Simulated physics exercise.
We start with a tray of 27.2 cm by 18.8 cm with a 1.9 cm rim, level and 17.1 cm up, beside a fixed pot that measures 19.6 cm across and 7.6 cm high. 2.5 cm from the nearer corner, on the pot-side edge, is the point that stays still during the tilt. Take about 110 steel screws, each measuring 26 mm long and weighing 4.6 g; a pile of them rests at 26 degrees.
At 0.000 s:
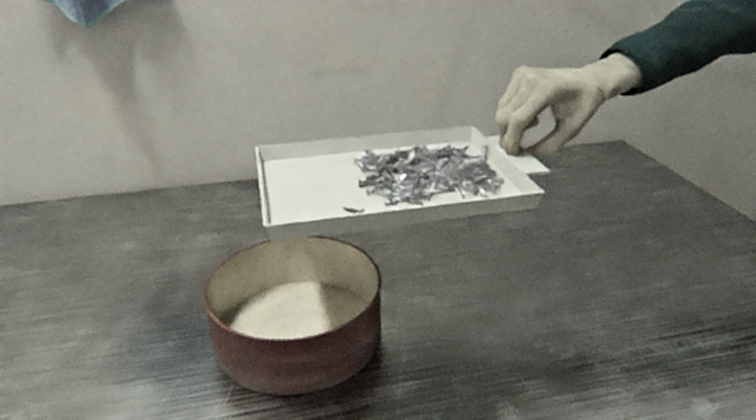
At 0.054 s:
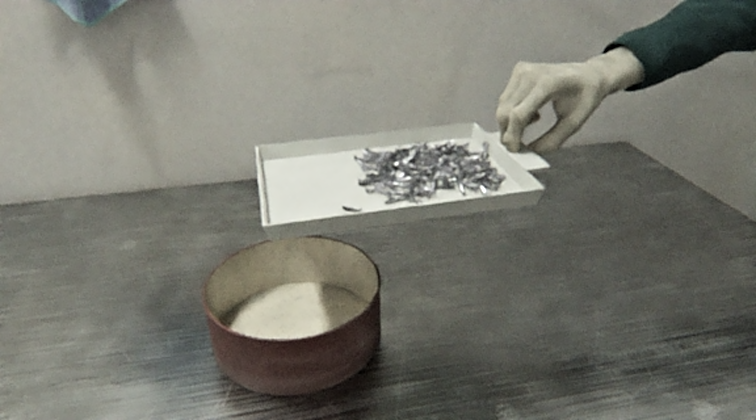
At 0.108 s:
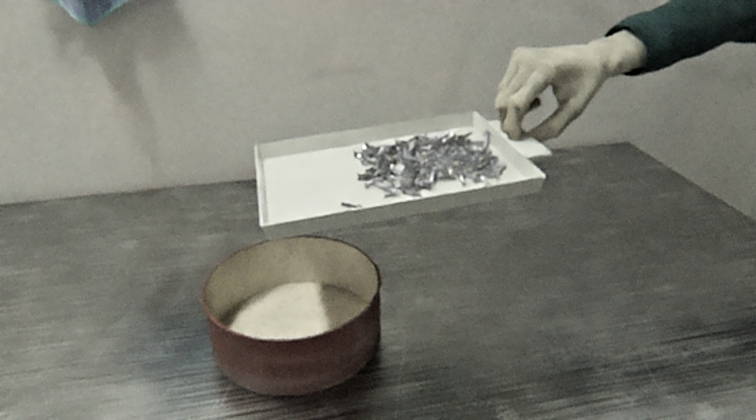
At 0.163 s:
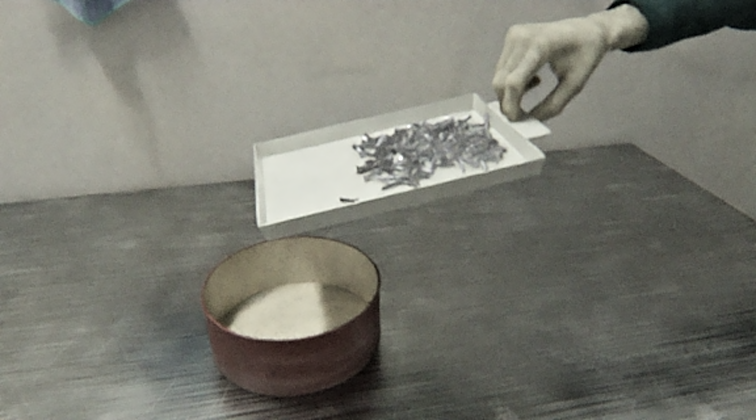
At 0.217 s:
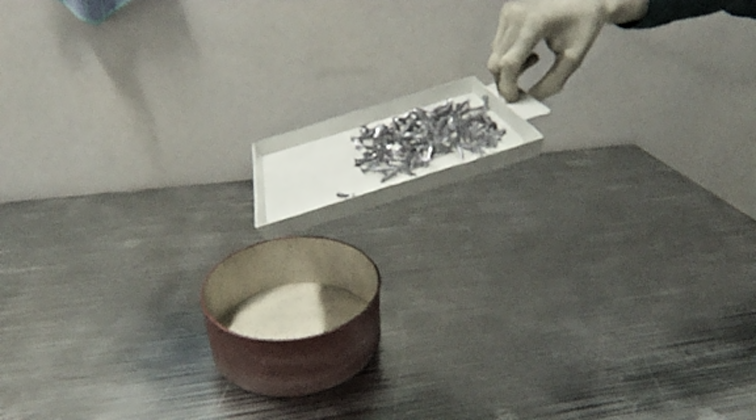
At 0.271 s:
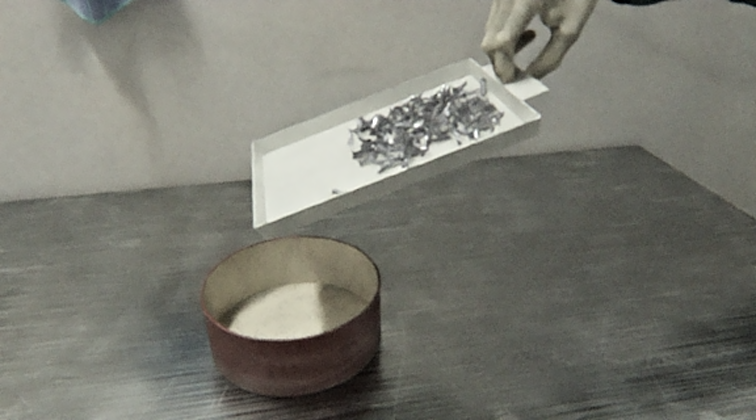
A white tray holding a pile of small metal screws starts out level, then tilts down to the left above a round reddish-brown pot on a dark table, as a hand steadily raises its right end.
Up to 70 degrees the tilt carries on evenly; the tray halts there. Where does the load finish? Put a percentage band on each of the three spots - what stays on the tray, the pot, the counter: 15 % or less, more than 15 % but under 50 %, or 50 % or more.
Left on the tray: In between; pot: In between; counter: In between.
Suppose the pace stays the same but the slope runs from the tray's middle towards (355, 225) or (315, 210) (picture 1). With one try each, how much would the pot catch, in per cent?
Near 20 and 30 percent, in that order.
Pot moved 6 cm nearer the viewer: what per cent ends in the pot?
I'd say some 15 per cent would end up there.
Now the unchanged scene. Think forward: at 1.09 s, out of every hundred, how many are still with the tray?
Estimate: Near 35 in a hundred.
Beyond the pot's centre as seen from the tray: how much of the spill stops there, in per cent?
About 100 %.
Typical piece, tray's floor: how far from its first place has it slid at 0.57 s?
6 cm.
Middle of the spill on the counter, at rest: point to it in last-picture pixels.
Look close to (145, 360) in the last picture.
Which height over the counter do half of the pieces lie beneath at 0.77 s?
About 20 centimetres.
After 0.57 s, tilt 43 degrees; the tray holds 100 %, the pot 0 %.
Then, at 0.77 s, tilt 60 degrees; the tray holds 90 %, the pot 0 %.
Then, at 1.09 s, tilt 70 degrees; the tray holds 35 %, the pot 25 %.
In the end, at 2.1 s, tray 35 %, pot 30 %, counter 35 %.
